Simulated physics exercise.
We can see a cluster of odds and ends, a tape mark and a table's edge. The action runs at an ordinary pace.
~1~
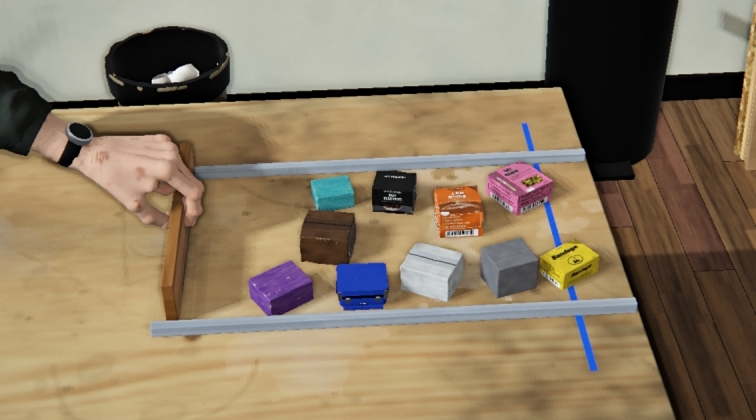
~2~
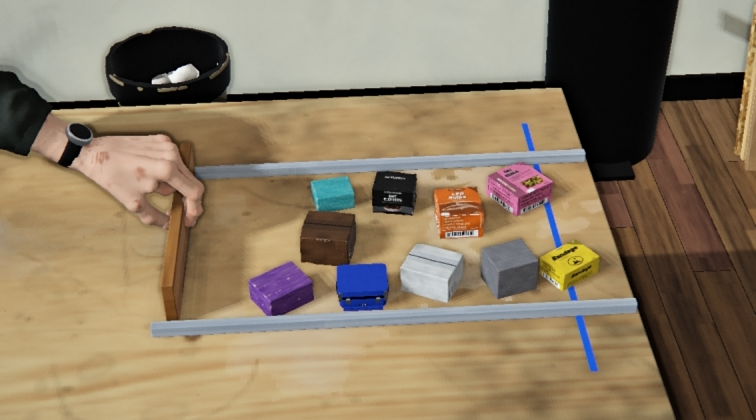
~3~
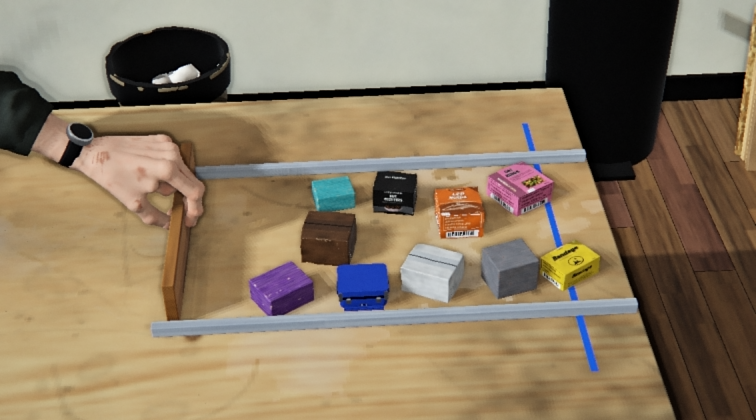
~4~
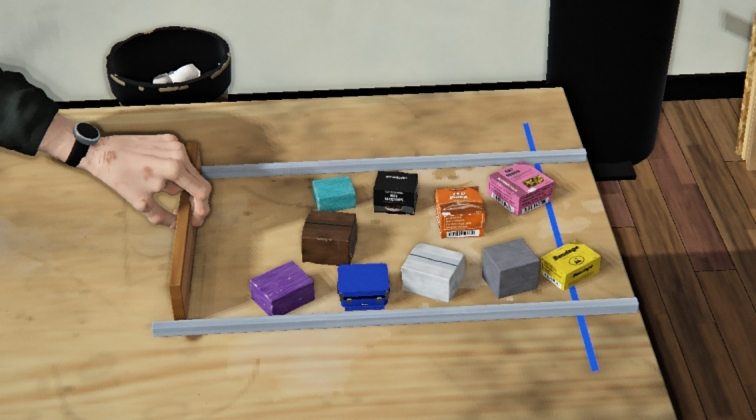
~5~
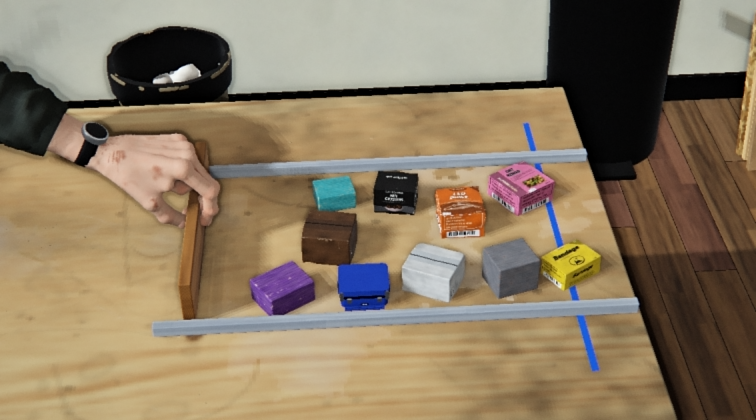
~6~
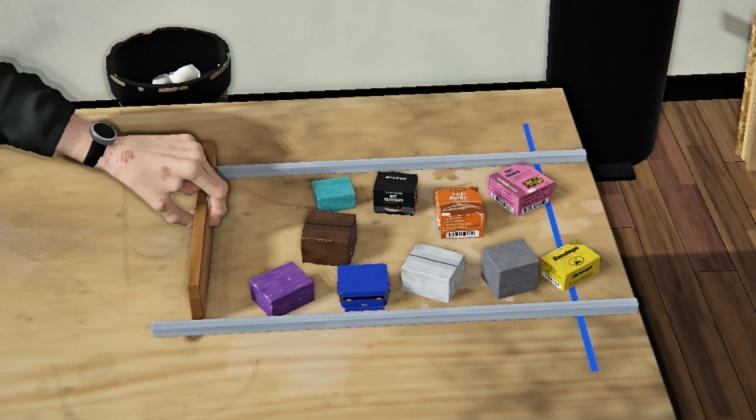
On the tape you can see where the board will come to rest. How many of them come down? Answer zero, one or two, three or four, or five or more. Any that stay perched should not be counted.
Five or more.
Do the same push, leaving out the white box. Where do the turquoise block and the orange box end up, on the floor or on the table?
Well, the turquoise block is still there while the orange box goes off the edge.
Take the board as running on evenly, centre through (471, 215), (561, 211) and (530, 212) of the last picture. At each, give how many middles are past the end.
Over the end: 2, 7, 4.
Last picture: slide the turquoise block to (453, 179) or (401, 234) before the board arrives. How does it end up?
Order of tries: On, off.
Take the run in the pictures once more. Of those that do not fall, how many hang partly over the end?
The figure is 0.
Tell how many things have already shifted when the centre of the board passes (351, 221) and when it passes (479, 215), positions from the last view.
First 8, then 10.
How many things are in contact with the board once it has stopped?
3 of them.
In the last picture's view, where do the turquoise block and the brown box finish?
About (564, 186), and the other about (582, 224).
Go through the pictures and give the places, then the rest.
In the first picture, yellow box (569, 264); pink box (519, 188); grey block (509, 268); board (180, 228); tape (555, 230).
In the second picture, pink box (519, 188); black box (395, 193).
In the third picture, grey block (510, 268); board (180, 228).
In the fourth picture, yellow box (570, 264); orange box (460, 213).
In the fifth picture, pink box (521, 188); purple block (283, 289).
In the sixth picture, yellow box (570, 265); pink box (520, 188); grey block (510, 269); board (204, 228); tape (556, 231).
Soon after, none off yet; yellow box at rest near (570, 265); pink box at rest near (520, 188); grey block at rest near (510, 269).
Then, none off yet; yellow box moved about its own width near (628, 259); pink box at rest near (520, 188); grey block moved well along near (583, 259).
Further on, two off so far; yellow box on the floor; pink box moved about its own width near (594, 189); grey block falling near (664, 364).
At rest, the number that fall off is five or more; fallen, blue case, black box, white box, orange box, grey block, pink box and yellow box.
